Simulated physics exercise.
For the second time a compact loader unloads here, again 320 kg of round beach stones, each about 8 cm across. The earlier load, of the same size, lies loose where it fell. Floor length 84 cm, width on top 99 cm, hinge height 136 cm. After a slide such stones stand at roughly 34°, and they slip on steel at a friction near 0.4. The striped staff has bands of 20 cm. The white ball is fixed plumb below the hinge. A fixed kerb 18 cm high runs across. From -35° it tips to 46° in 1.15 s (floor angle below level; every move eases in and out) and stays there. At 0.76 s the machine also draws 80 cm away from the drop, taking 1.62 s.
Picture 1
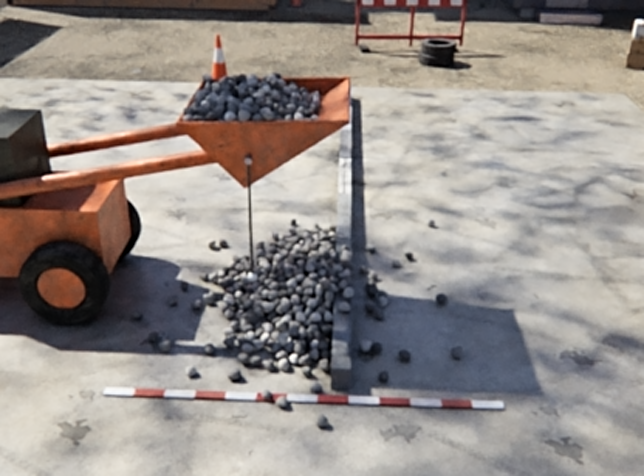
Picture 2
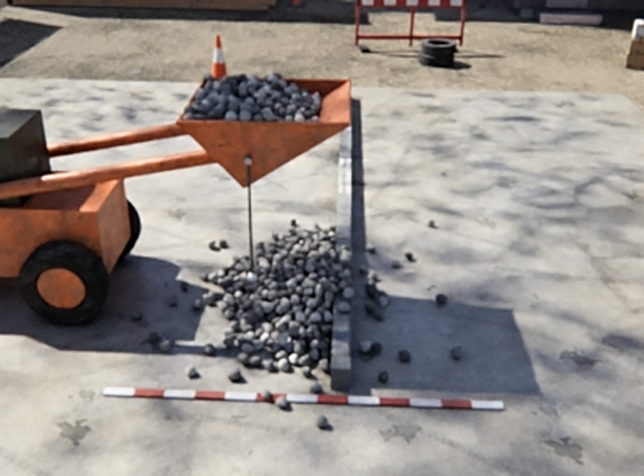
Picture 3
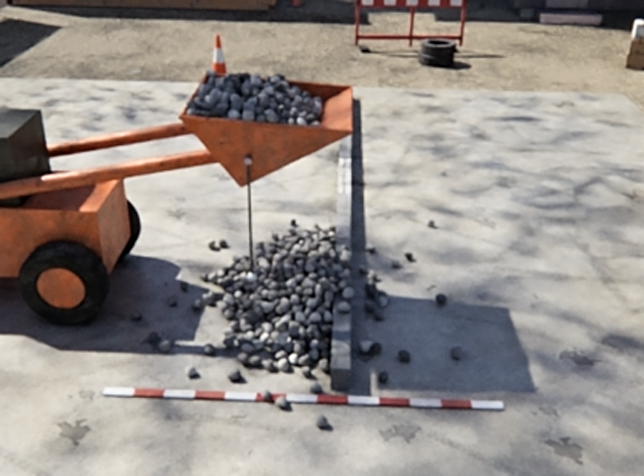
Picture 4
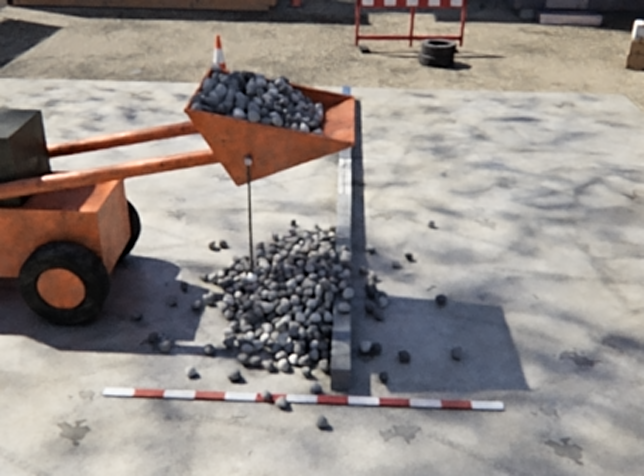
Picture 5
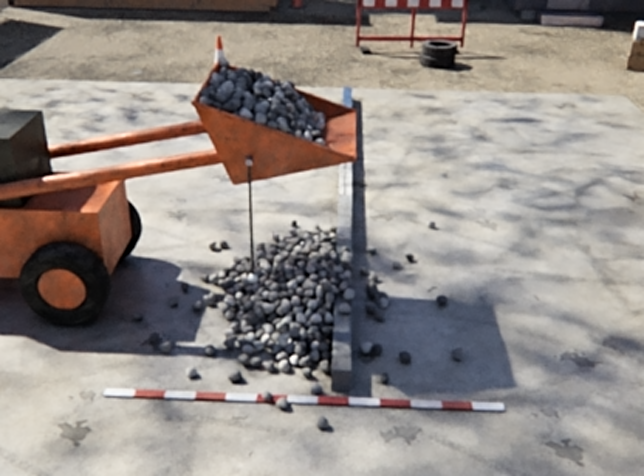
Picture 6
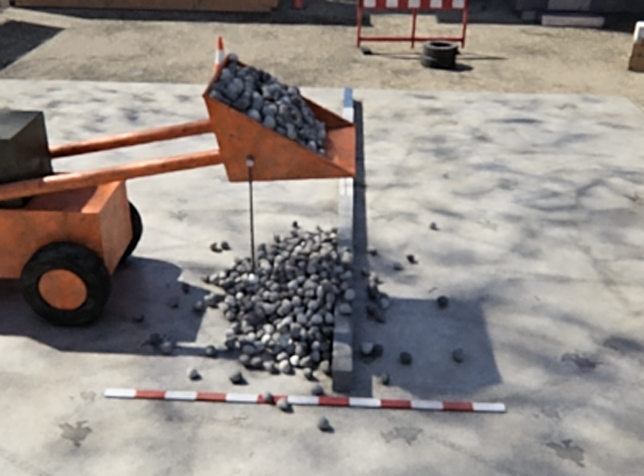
To begin with, an orange loader at left holds a raised bucket heaped with grey stones above a loose pile lying against a low kerb. The bucket then slowly rotates clockwise, its back edge rising and its right lip lowering, while its stones stay inside and the pile remains still.
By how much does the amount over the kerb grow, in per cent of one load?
Some 53 per cent is added.
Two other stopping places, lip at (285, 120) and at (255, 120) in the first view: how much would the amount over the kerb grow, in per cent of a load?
First some 5, then 0 per cent.
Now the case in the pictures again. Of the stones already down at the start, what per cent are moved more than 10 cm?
About 15 per cent.
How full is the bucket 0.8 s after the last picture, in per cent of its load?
Roughly 20 per cent is still inside.
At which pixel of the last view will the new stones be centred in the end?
Around (357, 287).
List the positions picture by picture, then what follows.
The first picture shows lip at (349, 122), floor tilted -35°, highest stones at (263, 84). The earlier load is highest near (319, 266), 25 cm above ground level, 97 % on this side of the kerb, 3 % over the kerb.
In the second picture, the bucket is at -33°, its lip at (350, 125); the top of the load is at (248, 84).
The third picture shows lip at (352, 133), floor tilted -29°, highest stones at (242, 82).
In the fourth picture, the bucket is at -22°, its lip at (355, 145); the top of the load is at (228, 79).
The fifth picture shows lip at (356, 160), floor tilted -14°, highest stones at (228, 75).
The sixth picture shows lip at (355, 177), floor tilted -4°, highest stones at (236, 72).
Then, 0.4 s after the last picture the floor is at 33°; in per cent of one load, 97 in the bucket, 99 on this side of the kerb, 3 over the kerb; the foremost stones are at (414, 291).
Then, 0.8 s after the last picture the floor is at 46°; in per cent of one load, 22 in the bucket, 154 on this side of the kerb, 25 over the kerb; the foremost stones are at (421, 293).
Then, 2.3 s after the last picture the floor is at 46°; in per cent of one load, 0 in the bucket, 144 on this side of the kerb, 56 over the kerb; the foremost stones are at (627, 292).
Then, 4.9 s after the last picture the floor is at 46°; in per cent of one load, 0 in the bucket, 144 on this side of the kerb, 56 over the kerb; the foremost stones are at (627, 292). Net gain over the kerb, 53.
